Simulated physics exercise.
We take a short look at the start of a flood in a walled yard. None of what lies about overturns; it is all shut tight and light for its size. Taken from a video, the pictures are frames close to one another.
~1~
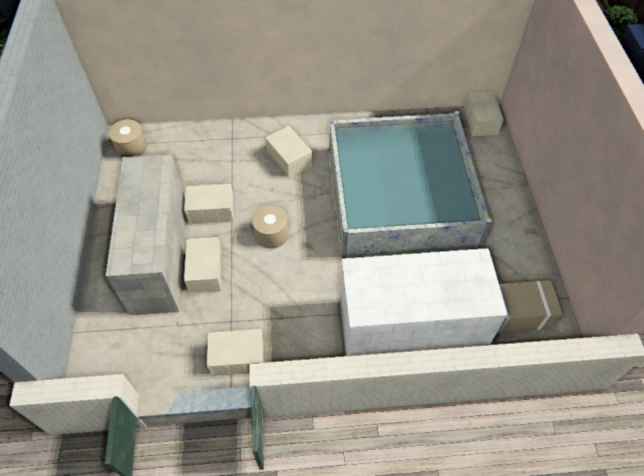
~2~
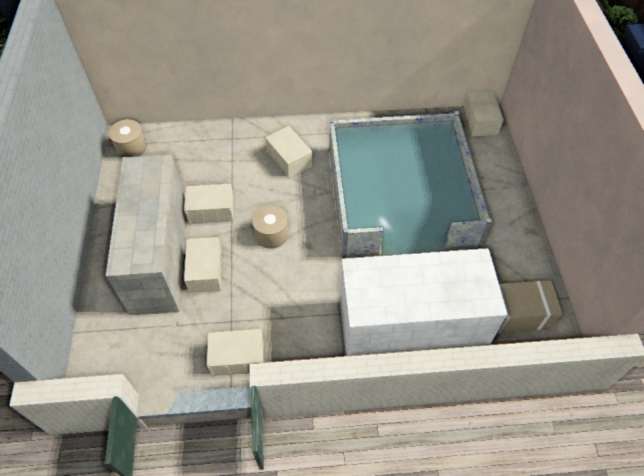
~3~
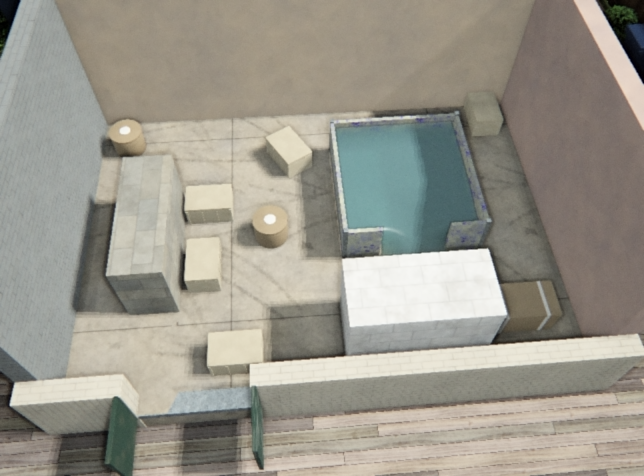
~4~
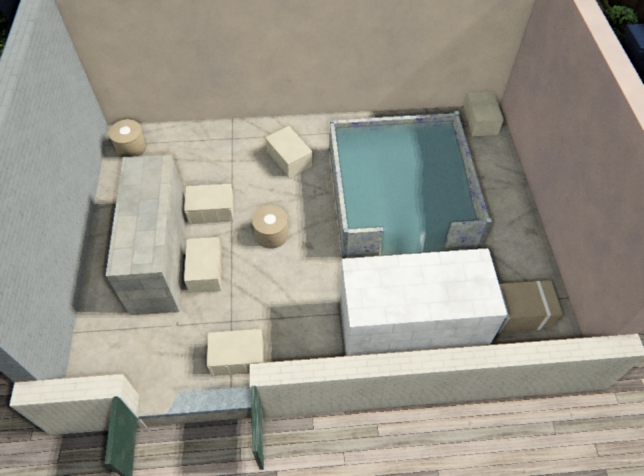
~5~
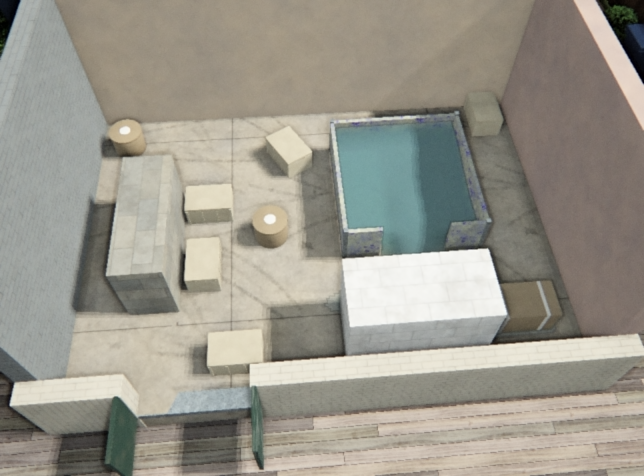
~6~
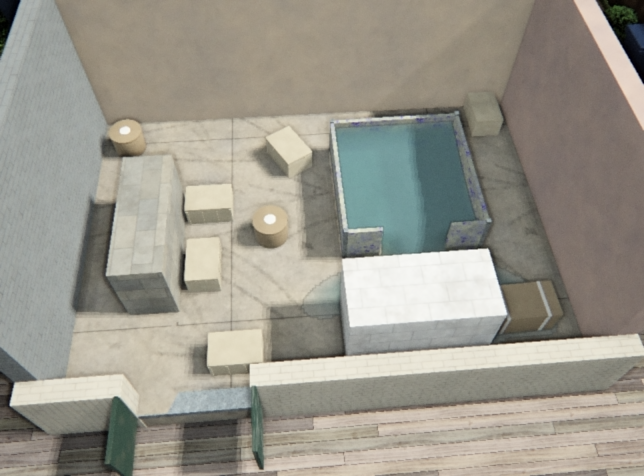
Blue-green water in a raised stone tank rippling as its front wall opens, then spreading thinly around a white block in a walled yard.
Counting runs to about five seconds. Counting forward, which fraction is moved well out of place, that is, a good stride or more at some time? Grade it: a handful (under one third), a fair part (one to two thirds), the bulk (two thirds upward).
A fair part.
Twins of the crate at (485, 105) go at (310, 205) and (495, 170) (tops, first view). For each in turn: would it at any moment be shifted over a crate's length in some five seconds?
One after the other: Never so far, that far or more.
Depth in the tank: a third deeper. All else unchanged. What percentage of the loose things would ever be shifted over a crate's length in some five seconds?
About 60 %.
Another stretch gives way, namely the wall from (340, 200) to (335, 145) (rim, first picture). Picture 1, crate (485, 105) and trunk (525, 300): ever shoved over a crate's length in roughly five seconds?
In turn: Less than that, under that.
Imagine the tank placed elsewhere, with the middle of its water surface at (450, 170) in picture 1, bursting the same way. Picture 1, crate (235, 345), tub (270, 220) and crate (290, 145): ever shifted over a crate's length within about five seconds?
The three, one by one: Past that mark, past that mark and short of that.
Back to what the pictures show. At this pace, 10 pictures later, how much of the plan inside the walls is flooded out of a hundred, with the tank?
Close to 55 per cent, tank included.
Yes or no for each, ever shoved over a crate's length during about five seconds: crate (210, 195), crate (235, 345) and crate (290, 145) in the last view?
In sequence: Covered the distance, fell short, fell short.
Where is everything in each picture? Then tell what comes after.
The first picture shows a trunk at (523, 299), on the bottom; a crate at (485, 106) rests on the ground; 0 of 8 have shifted.
The second picture shows a trunk at (523, 299) rests on the ground; a crate at (485, 106) rests on the ground; 0 of 8 have shifted.
The third picture shows a trunk at (523, 299), on the bottom; a crate at (485, 106), on the bottom; 0 of 8 have shifted.
The fourth picture shows a trunk at (523, 299) rests on the ground; a crate at (485, 106), on the bottom; 0 of 8 have shifted.
The fifth picture shows a trunk at (523, 299), on the bottom; a crate at (485, 106), on the bottom; 0 of 8 have shifted.
The sixth picture shows a trunk at (524, 300) rests on the ground; a crate at (485, 106) rests on the ground; 0 of 8 have shifted.
A moment on, 0 of 8 are well off their spots; 0 afloat.
Next, 1 of 8 are well off their spots; 1 afloat.
Later, 2 of 8 are well off their spots; 4 afloat.
In the end, 3 of 8 are well off their spots, and 3 have been at some point; 6 afloat.
